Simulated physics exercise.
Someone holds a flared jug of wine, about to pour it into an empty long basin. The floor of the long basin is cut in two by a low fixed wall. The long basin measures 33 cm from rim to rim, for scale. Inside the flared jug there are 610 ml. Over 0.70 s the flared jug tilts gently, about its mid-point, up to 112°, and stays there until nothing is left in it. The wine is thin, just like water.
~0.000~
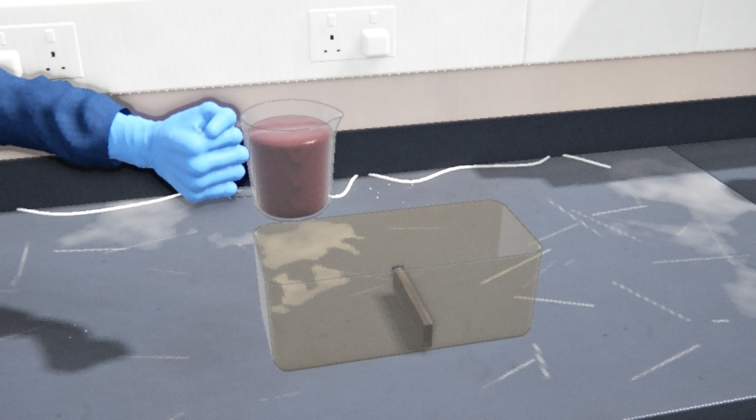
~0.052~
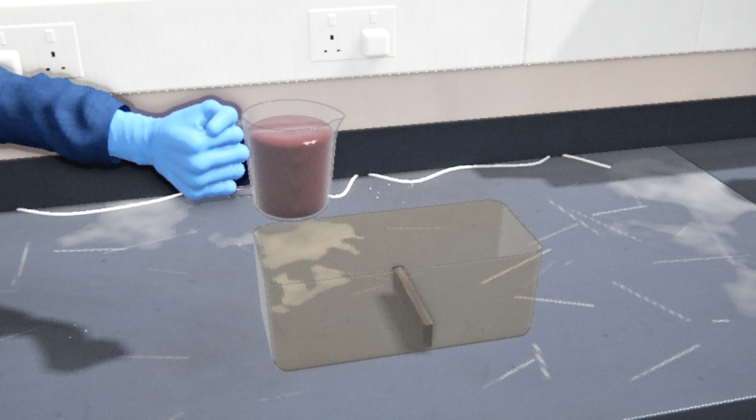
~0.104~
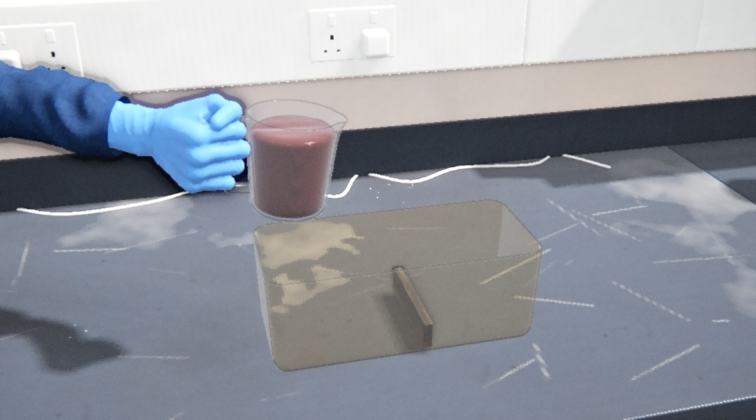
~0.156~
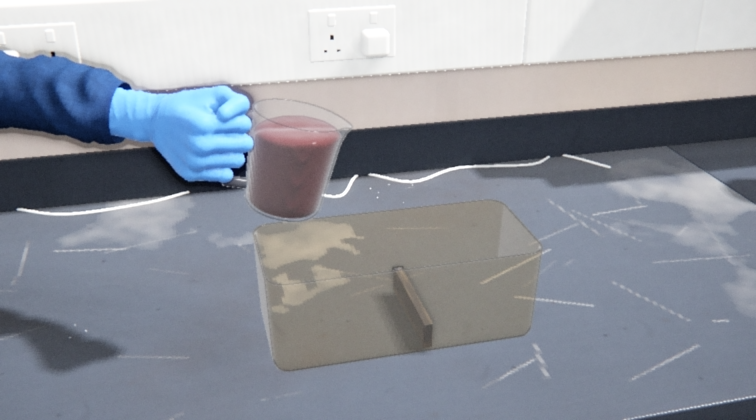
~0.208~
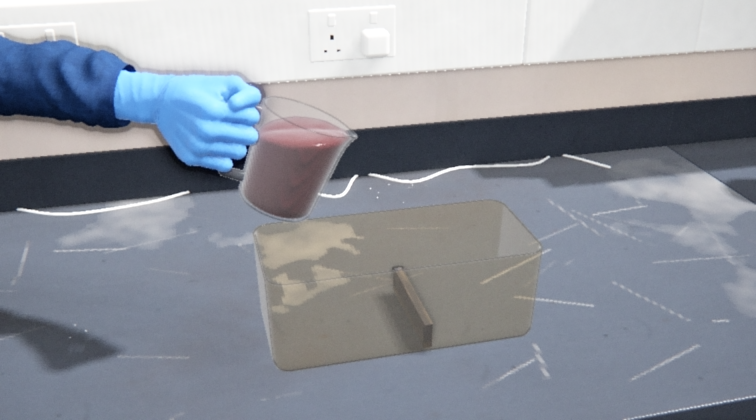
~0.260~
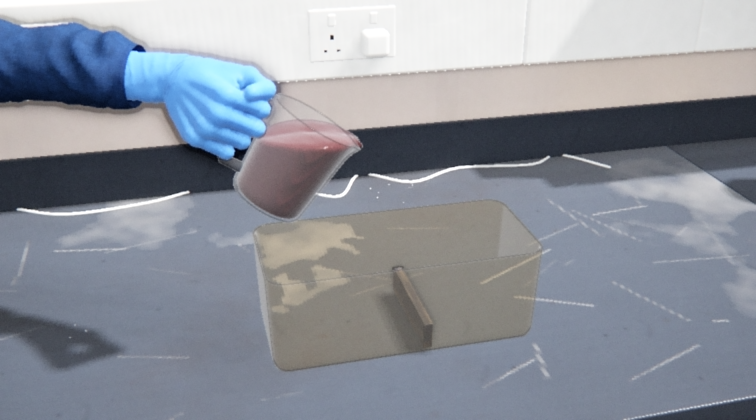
On a laboratory bench, a blue-gloved hand holding a jug of dark red liquid upright, then tilting it rightward above a long basin.
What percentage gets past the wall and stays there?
About 19 per cent.
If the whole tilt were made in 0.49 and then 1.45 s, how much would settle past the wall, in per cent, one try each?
First 15, then 35 per cent.
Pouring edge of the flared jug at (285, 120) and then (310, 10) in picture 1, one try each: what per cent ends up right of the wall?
Some 10 and 15 per cent, in that order.
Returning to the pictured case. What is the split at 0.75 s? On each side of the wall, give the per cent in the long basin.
72 on the left and 14 on the right, roughly.
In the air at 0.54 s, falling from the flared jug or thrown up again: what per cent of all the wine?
24 %.
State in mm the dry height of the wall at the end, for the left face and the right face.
The left side gives some 16 mm, the right side some 30 mm.
By 0.54 s the tilt is 98° and 50 per cent is still to pour, 18 is left of the wall and 9 right of it.
By 0.75 s the tilt is 112° and 7 per cent is still to pour, 71 is left of the wall and 14 right of it.
By 0.96 s the tilt is 112° and 0 per cent is still to pour, 80 is left of the wall and 17 right of it.
By 1.20 s the tilt is 112° and 0 per cent is still to pour, 80 is left of the wall and 19 right of it.
At rest 79 per cent lies left of the wall, 19 right of it and 2 outside.
